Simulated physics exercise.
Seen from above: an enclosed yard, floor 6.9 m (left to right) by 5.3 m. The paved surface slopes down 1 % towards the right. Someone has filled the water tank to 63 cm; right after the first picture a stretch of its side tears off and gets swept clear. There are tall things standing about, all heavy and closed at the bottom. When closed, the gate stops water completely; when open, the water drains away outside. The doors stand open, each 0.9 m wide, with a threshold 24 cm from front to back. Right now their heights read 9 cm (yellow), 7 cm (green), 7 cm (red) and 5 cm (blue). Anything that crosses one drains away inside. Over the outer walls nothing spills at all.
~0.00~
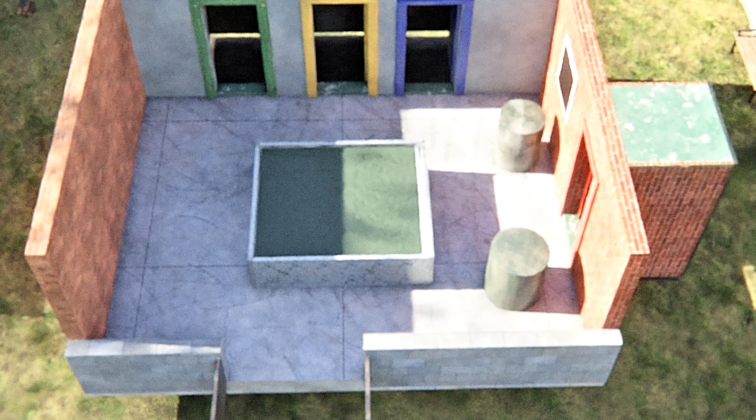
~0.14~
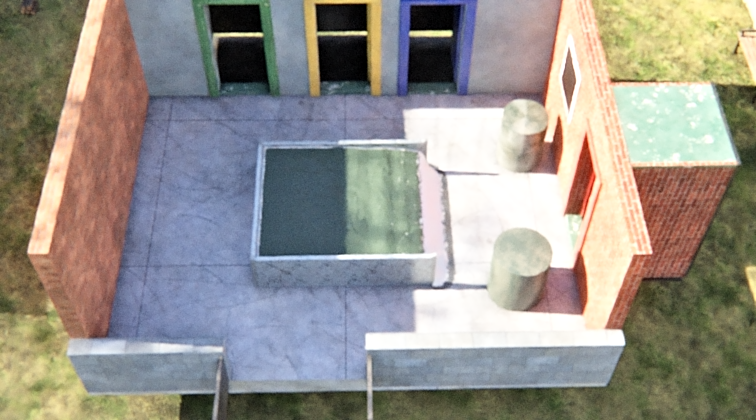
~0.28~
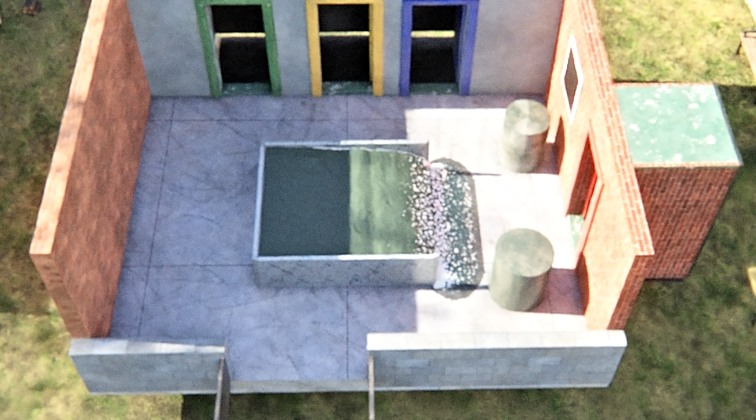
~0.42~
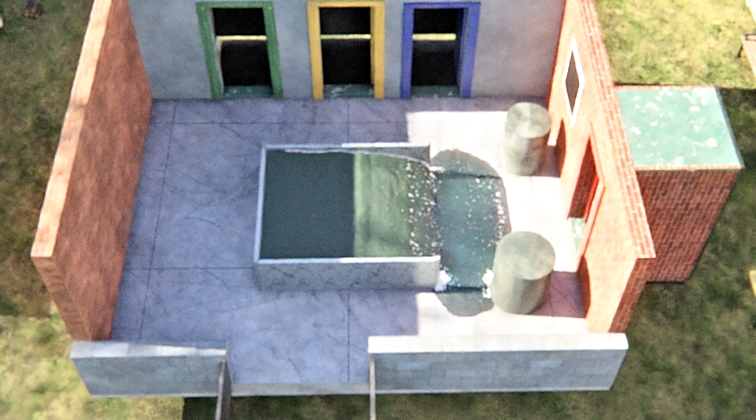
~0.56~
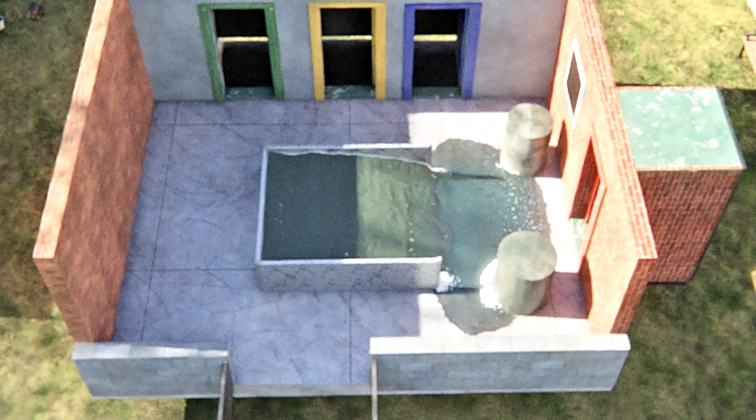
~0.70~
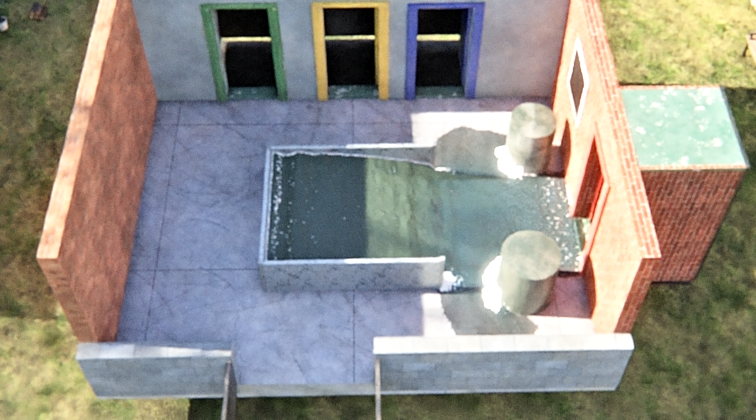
Water lies still in a walled tank in an enclosed yard, then the tank's right side gives way and the water pours out through the gap. It spreads over the paved floor in a foaming sheet, runs between and around two upright cylinders, and nears the brick wall on the right.
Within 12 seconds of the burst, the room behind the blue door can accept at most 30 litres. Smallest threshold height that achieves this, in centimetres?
10.5 cm.
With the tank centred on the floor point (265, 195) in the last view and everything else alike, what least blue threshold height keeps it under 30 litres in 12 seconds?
About 14.5 centimetres.
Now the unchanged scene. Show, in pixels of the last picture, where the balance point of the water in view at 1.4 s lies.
(407, 227).
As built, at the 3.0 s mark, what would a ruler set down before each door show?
Depths in cm - yellow: 0, green: 0, red: 32, blue: 10.
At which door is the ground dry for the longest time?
That would be the green door.
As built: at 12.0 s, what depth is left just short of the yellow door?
Depth: Near 4.5 cm.
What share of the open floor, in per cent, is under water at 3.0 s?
Around 40 per cent of the floor.
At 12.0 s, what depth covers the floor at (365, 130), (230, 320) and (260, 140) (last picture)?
Going through the spots in order gives 4, 4 and 6 centimetres.
After 1.4 s water covers 25 % of the floor, deepest (46 cm) near (558, 213); it has not reached the blue door.
After 3.0 s water covers 40 % of the floor, deepest (34 cm) near (578, 260); 10 cm at the blue door, 3 litres in over its 5 cm threshold.
After 12.0 s water covers 100 % of the floor, deepest (11 cm) near (156, 118); 6 cm at the blue door, 127 litres in over its 5 cm threshold.
At the blue door as built, the water arrived by 2.2 s and peaked near 13 cm at 4.4 s.
Run again over the same 12 s with other heights there, 54 litres in over 8.5 cm, 19 litres over 11.5 cm. The limit of 30 litres is kept from about 10.5 cm up.
